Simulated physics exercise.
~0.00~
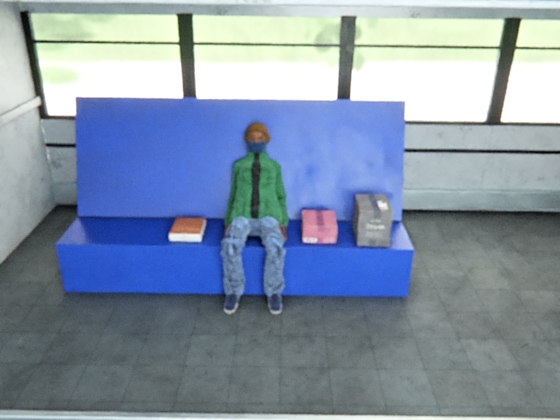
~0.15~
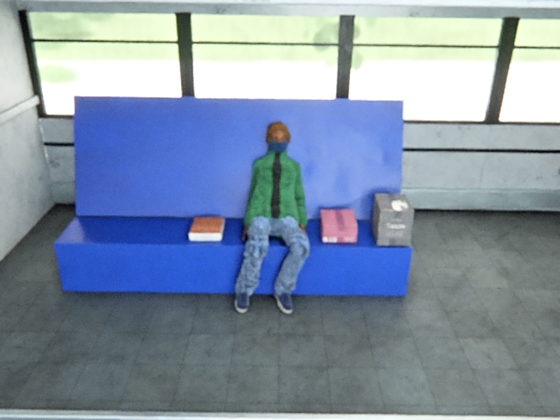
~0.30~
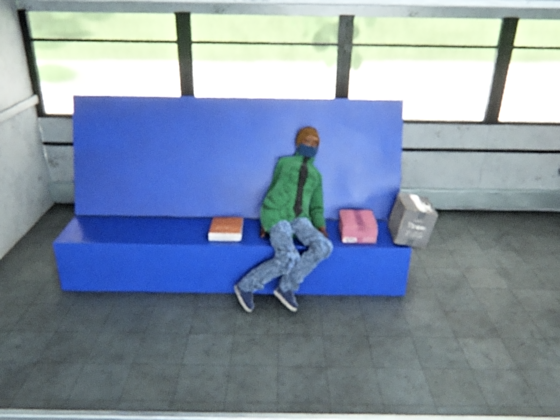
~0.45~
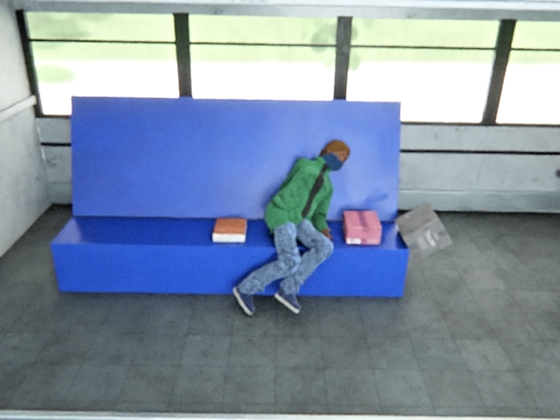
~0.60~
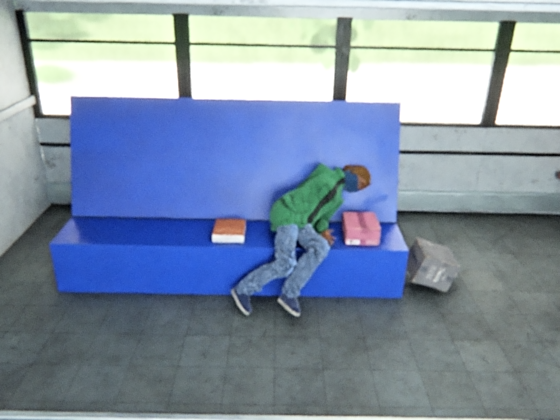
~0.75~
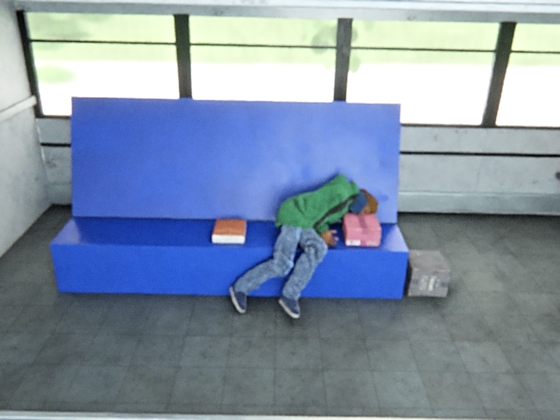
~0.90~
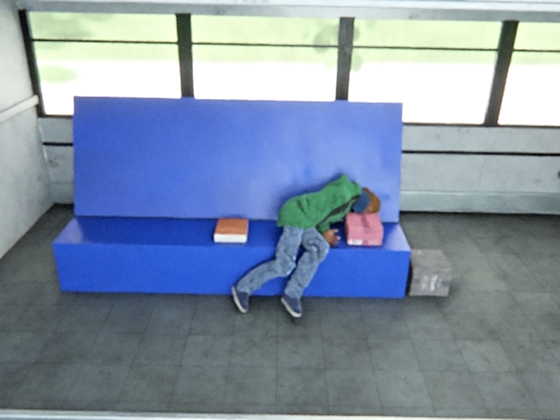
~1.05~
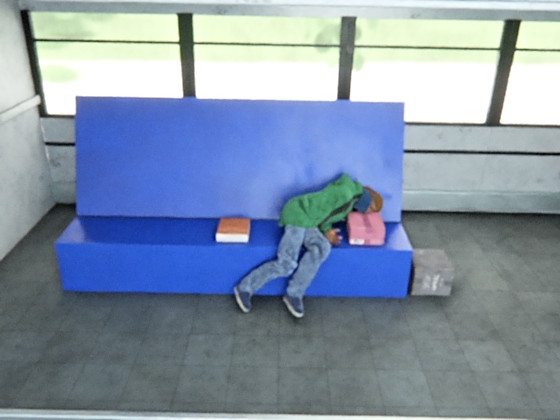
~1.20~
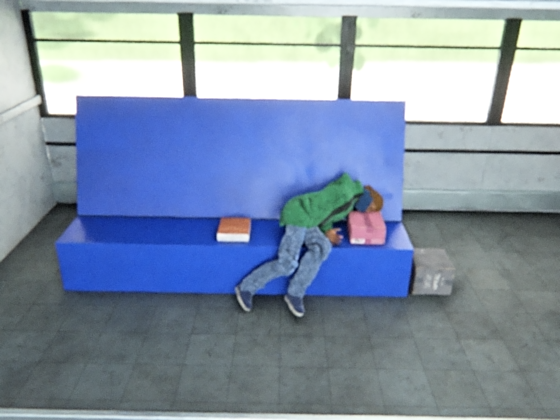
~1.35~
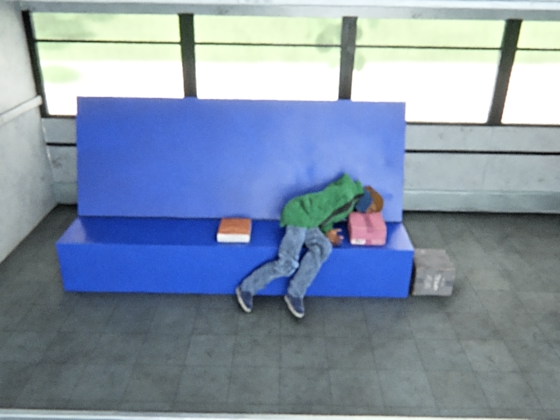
On a blue bench inside a shuttle, a seated figure in a green jacket slid right along with an orange folder, a pink carton and a grey bag; the bag toppled off the end onto the floor, and the figure slumped over the carton, still seated.
